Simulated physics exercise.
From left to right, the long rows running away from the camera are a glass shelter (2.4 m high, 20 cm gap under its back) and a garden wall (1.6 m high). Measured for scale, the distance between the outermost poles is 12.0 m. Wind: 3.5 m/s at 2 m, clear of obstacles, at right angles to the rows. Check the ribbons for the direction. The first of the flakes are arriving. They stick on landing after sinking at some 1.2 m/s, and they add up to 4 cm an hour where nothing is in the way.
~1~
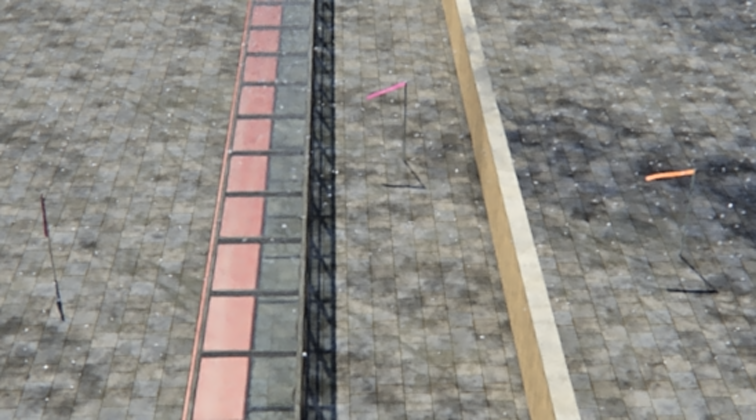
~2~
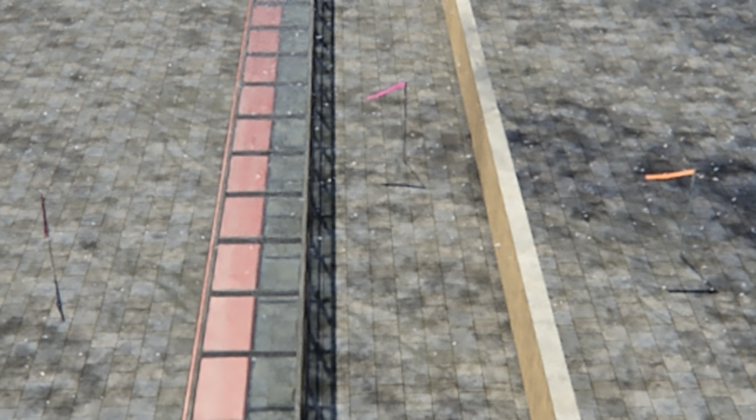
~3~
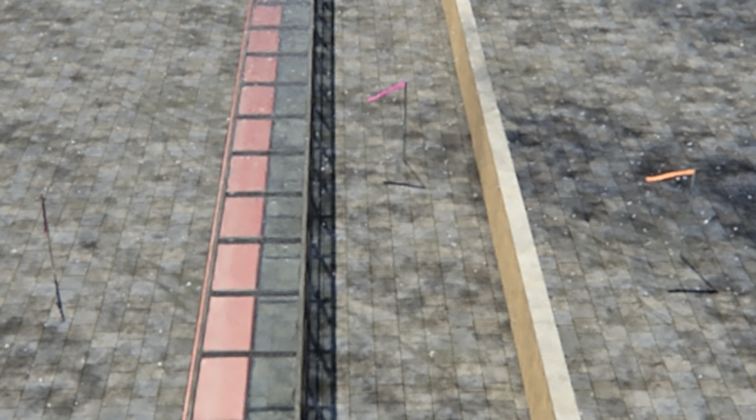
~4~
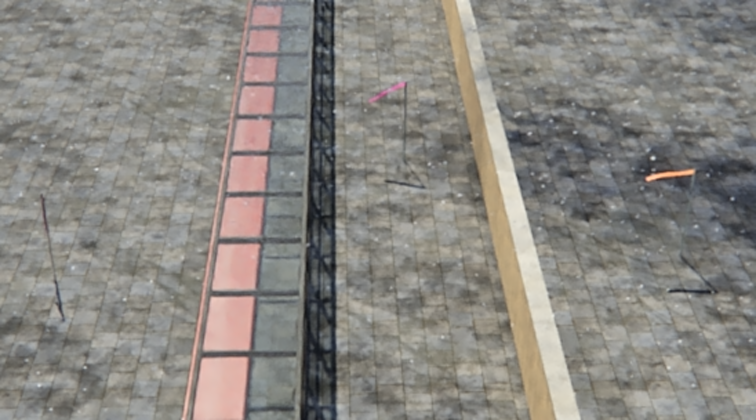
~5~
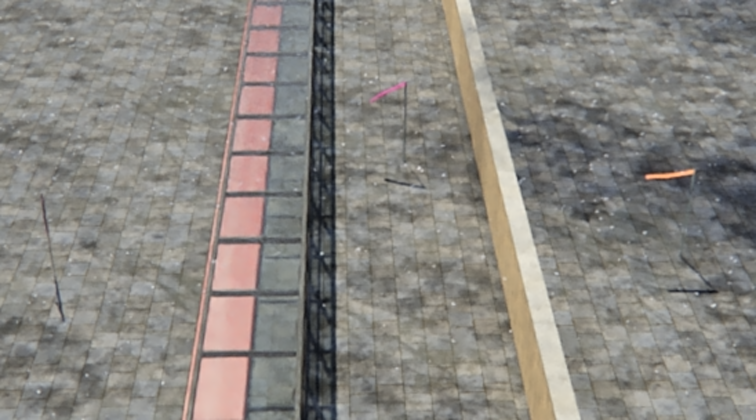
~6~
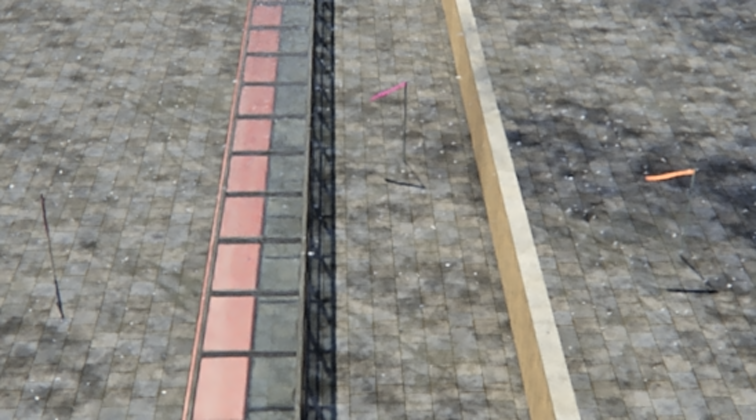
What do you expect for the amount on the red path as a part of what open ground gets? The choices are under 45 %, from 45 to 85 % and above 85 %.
Of the open amount, it gets less than 45 %.
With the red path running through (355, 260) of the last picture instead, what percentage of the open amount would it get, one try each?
I'd say close to 80 per cent of the open amount.
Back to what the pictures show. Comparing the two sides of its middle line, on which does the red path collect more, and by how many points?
More goes to the left portion, roughly 40 points more.
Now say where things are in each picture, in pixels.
The first frame shows the left ribbon ends at (46, 237), hanging almost straight.
The second frame shows the right ribbon ends at (647, 177), leaning 85 degrees to the left and the red one passes (234, 259).
The third frame shows the inner ribbon ends at (368, 100), leaning 65 degrees to the left, above the rows the flakes slant 80 degrees from upright, towards the left and the top of the garden wall crosses (500, 147).
The fourth frame shows the red one passes (242, 194).
The fifth frame shows the right ribbon ends at (647, 177), leaning 85 degrees to the left and above the rows the flakes slant 80 degrees from upright, towards the left.
The sixth frame shows the inner ribbon ends at (370, 101), leaning 60 degrees to the left and the top of the garden wall crosses (500, 147).
In 10 minutes the red path collects 1 mm against 7 mm in the open.
In 30 minutes the red path collects 4 mm against 20 mm in the open.
In 60 minutes the red path collects 8 mm against 40 mm in the open, so the red path has 20 % of the open amount; the left half of it has 39 %, the right half 0 %.
